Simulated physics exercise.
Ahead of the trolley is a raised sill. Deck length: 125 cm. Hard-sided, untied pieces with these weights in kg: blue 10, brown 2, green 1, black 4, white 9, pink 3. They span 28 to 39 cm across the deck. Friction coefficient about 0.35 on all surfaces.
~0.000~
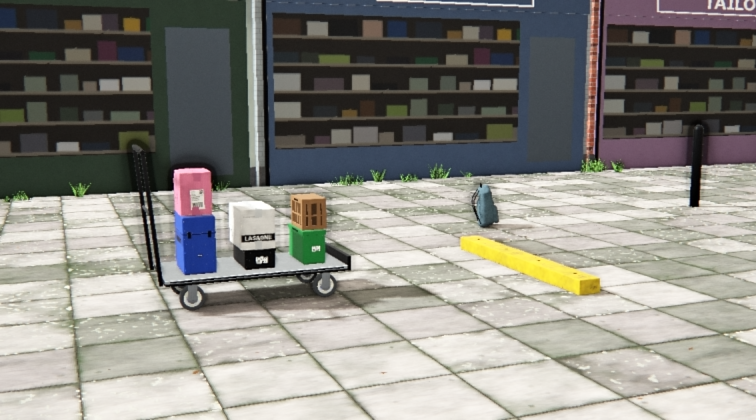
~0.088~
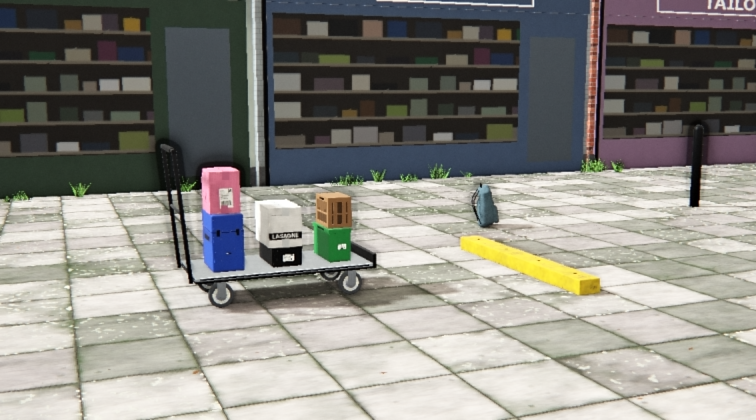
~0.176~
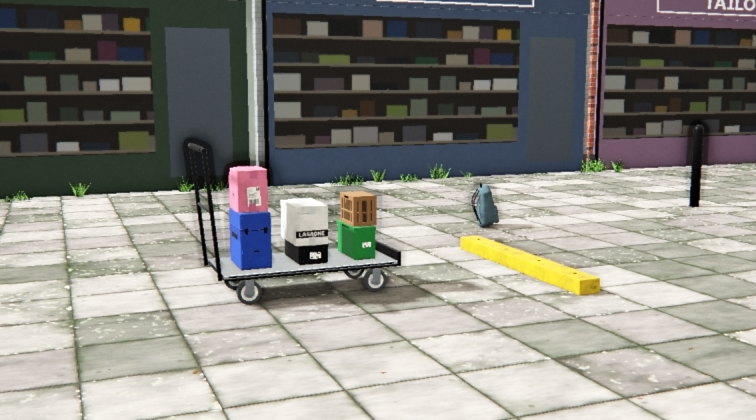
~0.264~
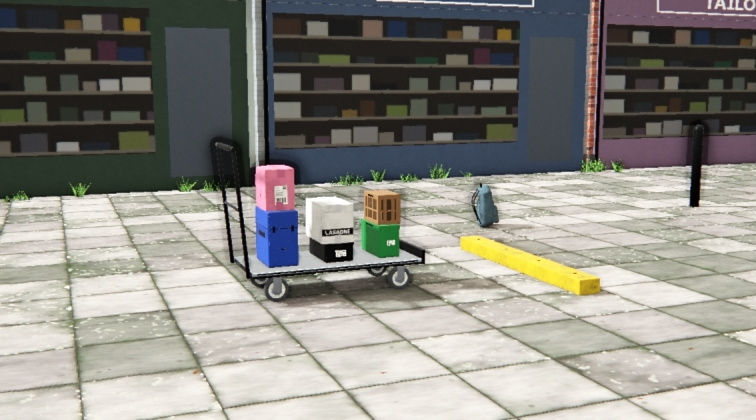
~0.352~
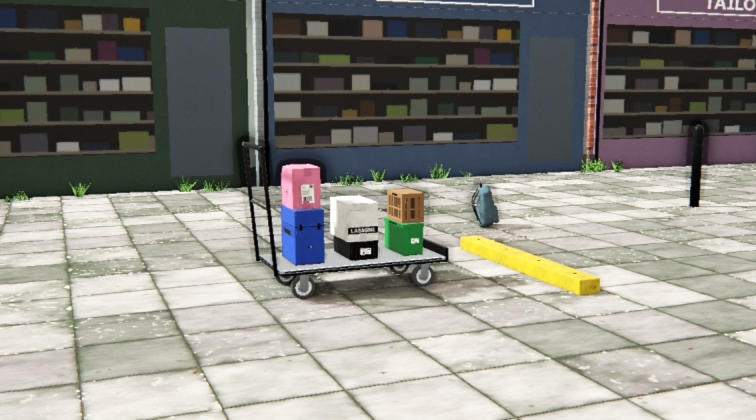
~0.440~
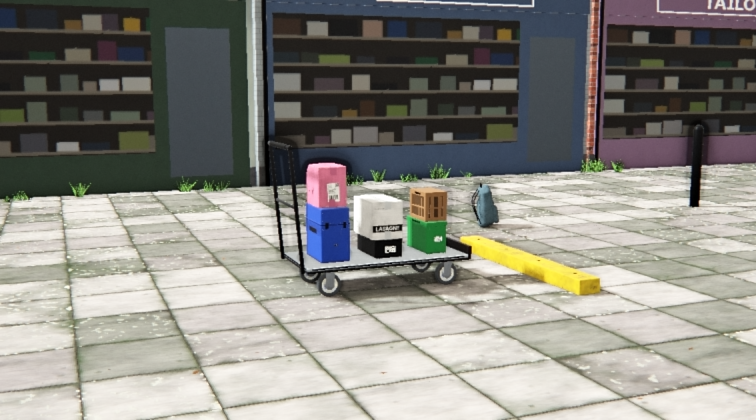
A flatbed trolley with a tall black handle stands on a paved square before dark green, blue and purple shopfronts, seen from slightly above and to the side. It carries a pink box on a blue one, a white box on a black one, and a brown crate on a green tote, with a yellow sill and grey-blue bag to the right. The trolley rolls steadily rightward toward the sill, while the camera stays still.
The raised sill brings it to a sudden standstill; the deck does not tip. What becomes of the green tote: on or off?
The green tote keeps its place on the deck.
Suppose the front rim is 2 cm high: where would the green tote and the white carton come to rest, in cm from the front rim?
In that case green 20 past, white 20 past.
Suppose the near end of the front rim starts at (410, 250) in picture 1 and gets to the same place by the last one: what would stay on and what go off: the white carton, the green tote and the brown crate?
Then white on, green on, brown off.
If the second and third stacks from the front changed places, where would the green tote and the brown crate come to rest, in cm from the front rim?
Then green 10 behind, brown 80 past.
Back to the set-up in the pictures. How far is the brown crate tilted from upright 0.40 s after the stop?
It is tilted some 90°.
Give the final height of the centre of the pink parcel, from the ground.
About 70 cm.
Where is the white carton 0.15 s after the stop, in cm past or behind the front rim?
Some 35 cm behind it.
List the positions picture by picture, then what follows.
Green tote (307, 243), pink parcel (193, 192), rim corner (350, 265); 158 cm still to roll, in the first frame.
Green tote (332, 241), pink parcel (221, 190), rim corner (375, 263); 139 cm still to roll, in the second frame.
Green tote (356, 239), pink parcel (248, 189), rim corner (400, 261); 120 cm still to roll, in the third frame.
Green tote (380, 237), pink parcel (275, 188), rim corner (424, 259); 101 cm still to roll, in the fourth frame.
Green tote (403, 236), pink parcel (301, 186), rim corner (447, 257); 82 cm still to roll, in the fifth frame.
Green tote (426, 234), pink parcel (326, 185), rim corner (470, 254); 62 cm still to roll. Speed about 2.2 m/s, in the sixth frame.
After 0.73 s the deck stops.
After 1.13 s the green tote is 7 cm behind the rim, tilted 40°, near (515, 224) in the last picture's view.
After 1.53 s the green tote is 7 cm behind the rim, tilted 40°, near (515, 224) in the last picture's view.
When all is still (1.7 s), past the rim, brown crate; behind it, blue toolbox, green tote, black tote, white carton and pink parcel.
